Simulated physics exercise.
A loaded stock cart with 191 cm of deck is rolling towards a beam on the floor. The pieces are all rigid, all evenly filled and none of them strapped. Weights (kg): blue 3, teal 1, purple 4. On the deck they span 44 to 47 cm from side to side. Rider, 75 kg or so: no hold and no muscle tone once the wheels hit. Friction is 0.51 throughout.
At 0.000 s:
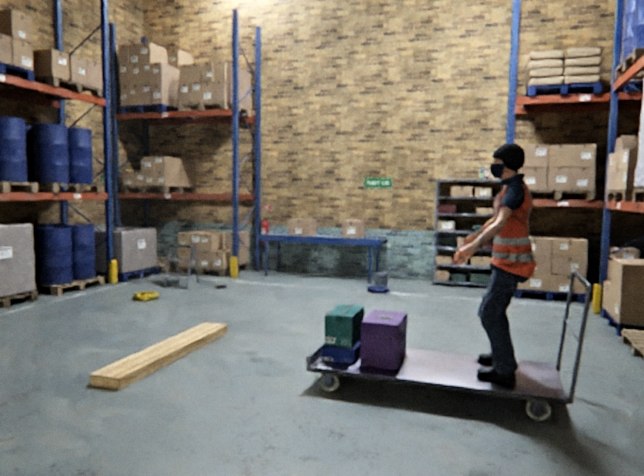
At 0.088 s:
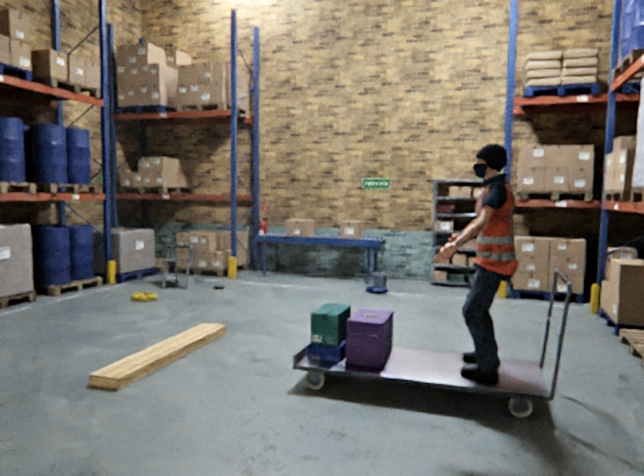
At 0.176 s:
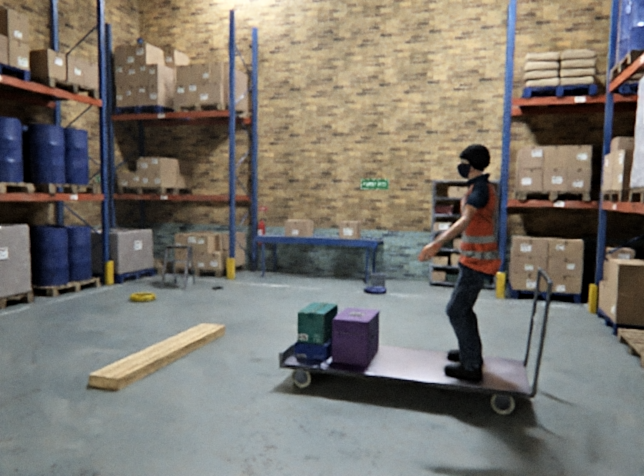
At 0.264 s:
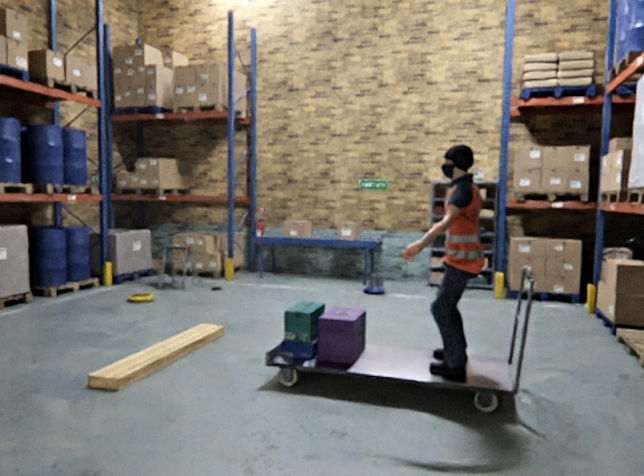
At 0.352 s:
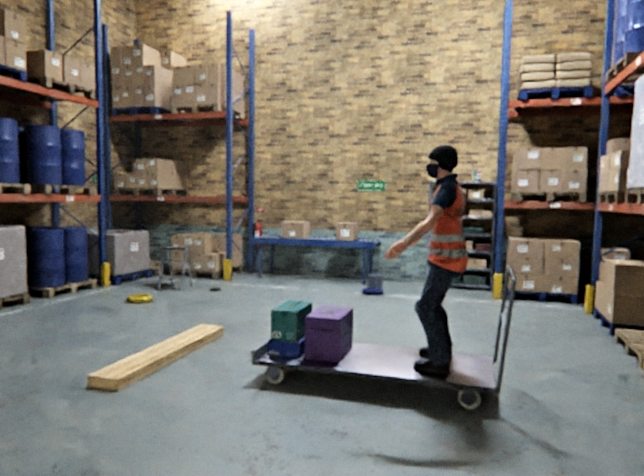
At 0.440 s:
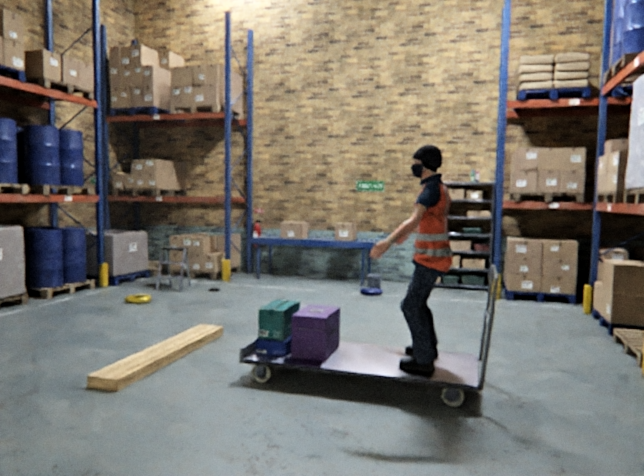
In a warehouse, a masked worker in an orange vest stood on a flat cart with one arm held out as it rolled steadily left across the floor, carrying teal and purple boxes.
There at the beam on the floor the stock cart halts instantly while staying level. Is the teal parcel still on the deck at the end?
No, it ends off the deck.
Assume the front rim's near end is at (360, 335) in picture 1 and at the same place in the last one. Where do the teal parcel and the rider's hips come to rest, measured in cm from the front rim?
Rest points: Teal at 60 cm past, hips at 90 cm behind.
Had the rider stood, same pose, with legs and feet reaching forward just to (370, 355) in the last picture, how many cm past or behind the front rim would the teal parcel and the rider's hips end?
The teal item goes over by 50 cm, but the hips stay 100 cm behind the front rim.
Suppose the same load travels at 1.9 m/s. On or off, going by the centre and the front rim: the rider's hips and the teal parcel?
Then hips on, teal off.
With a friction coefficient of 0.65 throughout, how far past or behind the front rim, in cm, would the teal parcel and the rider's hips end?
Teal 40 past, hips 120 behind.
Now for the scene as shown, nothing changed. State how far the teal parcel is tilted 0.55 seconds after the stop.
Roughly 130 degrees.
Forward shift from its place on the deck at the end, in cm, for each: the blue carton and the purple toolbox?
Blue 5, purple 10; both in cm.
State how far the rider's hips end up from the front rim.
Some 120 cm behind it.
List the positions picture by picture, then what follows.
Teal parcel (345, 325), purple toolbox (385, 338), rim corner (308, 367); 0 cm covered, 152 to go, in the first frame.
Teal parcel (332, 324), purple toolbox (370, 337), rim corner (294, 365); 12 cm covered, 140 to go, in the second frame.
Teal parcel (318, 322), purple toolbox (357, 335), rim corner (280, 363); 24 cm covered, 128 to go, in the third frame.
Teal parcel (305, 321), purple toolbox (343, 334), rim corner (267, 362); 36 cm covered, 116 to go, in the fourth frame.
Teal parcel (292, 320), purple toolbox (330, 333), rim corner (254, 360); 48 cm covered, 104 to go, in the fifth frame.
Teal parcel (280, 319), purple toolbox (317, 331), rim corner (241, 359); 60 cm covered, 92 to go. Speed about 1.4 m/s, in the sixth frame.
After 1.11 s the deck stops.
After 1.66 s the teal parcel is 25 cm past the rim, tilted 125°, near (149, 334) in the last picture's view.
After 2.11 s the teal parcel is 42 cm past the rim, tilted 180°, near (134, 340) in the last picture's view.
When all is still (3.0 s), past the rim, teal parcel; behind it, blue carton, purple toolbox and the rider's hips.
